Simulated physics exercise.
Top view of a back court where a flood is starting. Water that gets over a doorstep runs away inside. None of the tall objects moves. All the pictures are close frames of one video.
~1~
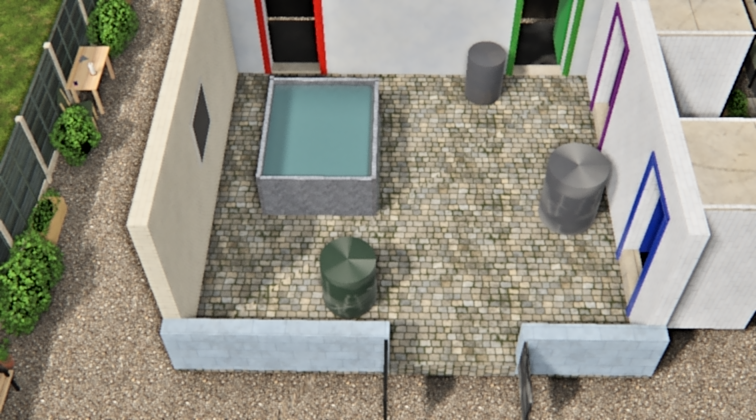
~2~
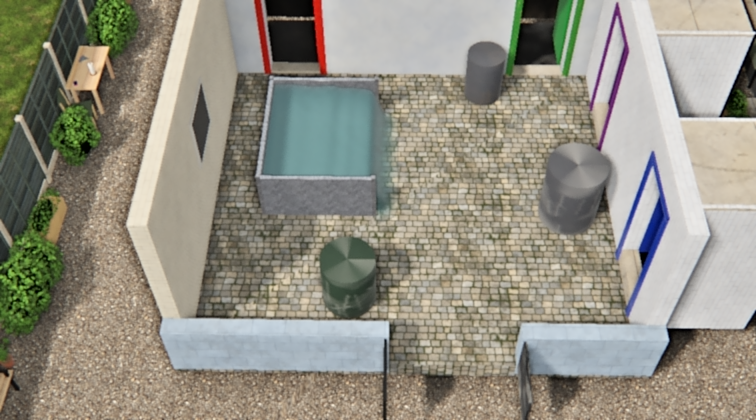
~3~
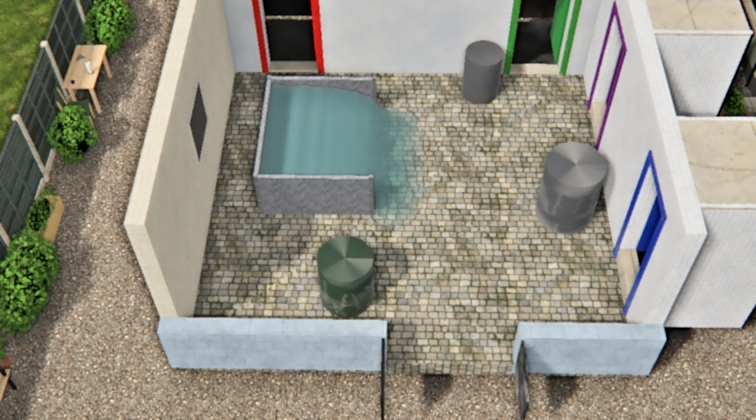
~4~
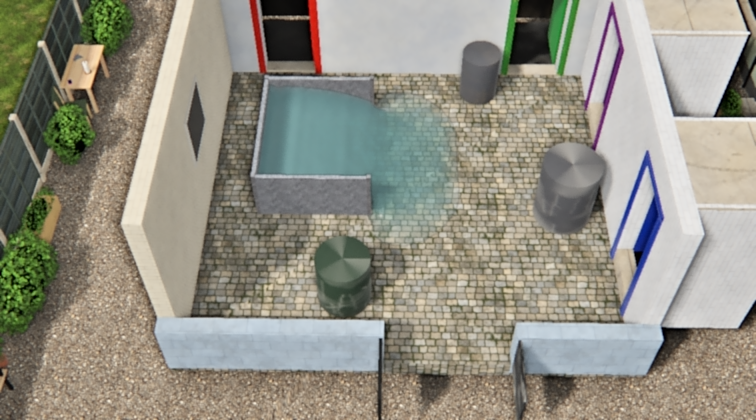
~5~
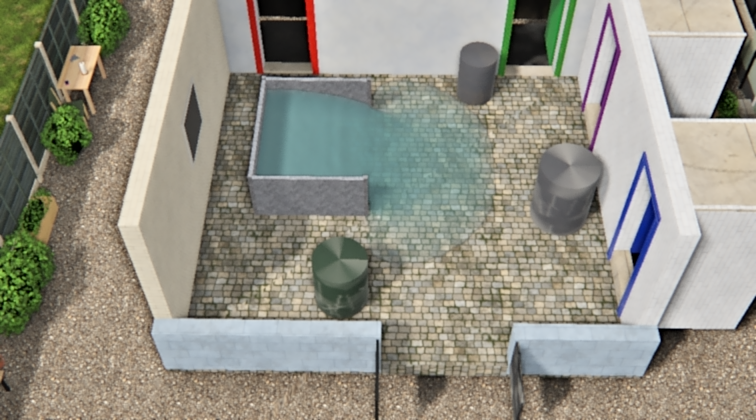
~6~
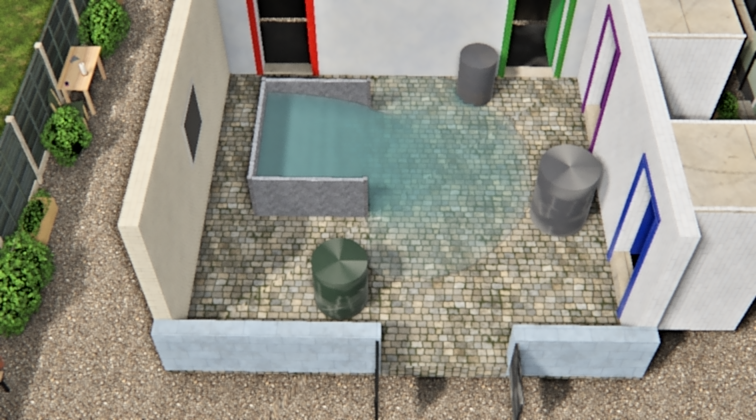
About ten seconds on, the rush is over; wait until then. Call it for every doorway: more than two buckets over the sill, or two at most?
My call: The green door more than two; the red door two at most; the blue door two at most; the purple door more than two.
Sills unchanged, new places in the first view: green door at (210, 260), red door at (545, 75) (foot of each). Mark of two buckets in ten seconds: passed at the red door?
Red door: Gets flooded.
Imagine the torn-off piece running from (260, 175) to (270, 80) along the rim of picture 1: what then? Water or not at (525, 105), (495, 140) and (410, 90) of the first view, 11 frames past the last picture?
Sequence: Spared / spared / wetted.
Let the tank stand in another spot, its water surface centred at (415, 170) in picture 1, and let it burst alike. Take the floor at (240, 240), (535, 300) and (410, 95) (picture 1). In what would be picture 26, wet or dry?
Parched, soaked, soaked.
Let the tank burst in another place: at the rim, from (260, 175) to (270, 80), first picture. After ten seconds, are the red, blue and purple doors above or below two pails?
Observed - red runs over the limit, blue keeps within bounds, purple keeps within bounds.
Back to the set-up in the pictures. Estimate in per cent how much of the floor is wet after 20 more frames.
Roughly 65 percent, I'd say.
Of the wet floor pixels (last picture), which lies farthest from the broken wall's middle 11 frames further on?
Close to (624, 353), I think.
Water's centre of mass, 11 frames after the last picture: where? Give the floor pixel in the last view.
Near (464, 174).
A moment on, water covers 50 % of the floor; the green door wet at the sill, nothing in, the red door not reached, the blue door wet at the sill, nothing in, the purple door under two buckets in.
Next, water covers 55 % of the floor; the green door wet at the sill, nothing in, the red door not reached, the blue door wet at the sill, nothing in, the purple door over two buckets in.
Then, water covers 65 % of the floor; the green door far over two buckets in, the red door wet at the sill, nothing in, the blue door wet at the sill, nothing in, the purple door far over two buckets in.
Later, water covers 85 % of the floor; the green door far over two buckets in, the red door wet at the sill, nothing in, the blue door under two buckets in, the purple door far over two buckets in.
In the end, water covers 100 % of the floor; the green door far over two buckets in, the red door under two buckets in, the blue door under two buckets in, the purple door far over two buckets in.
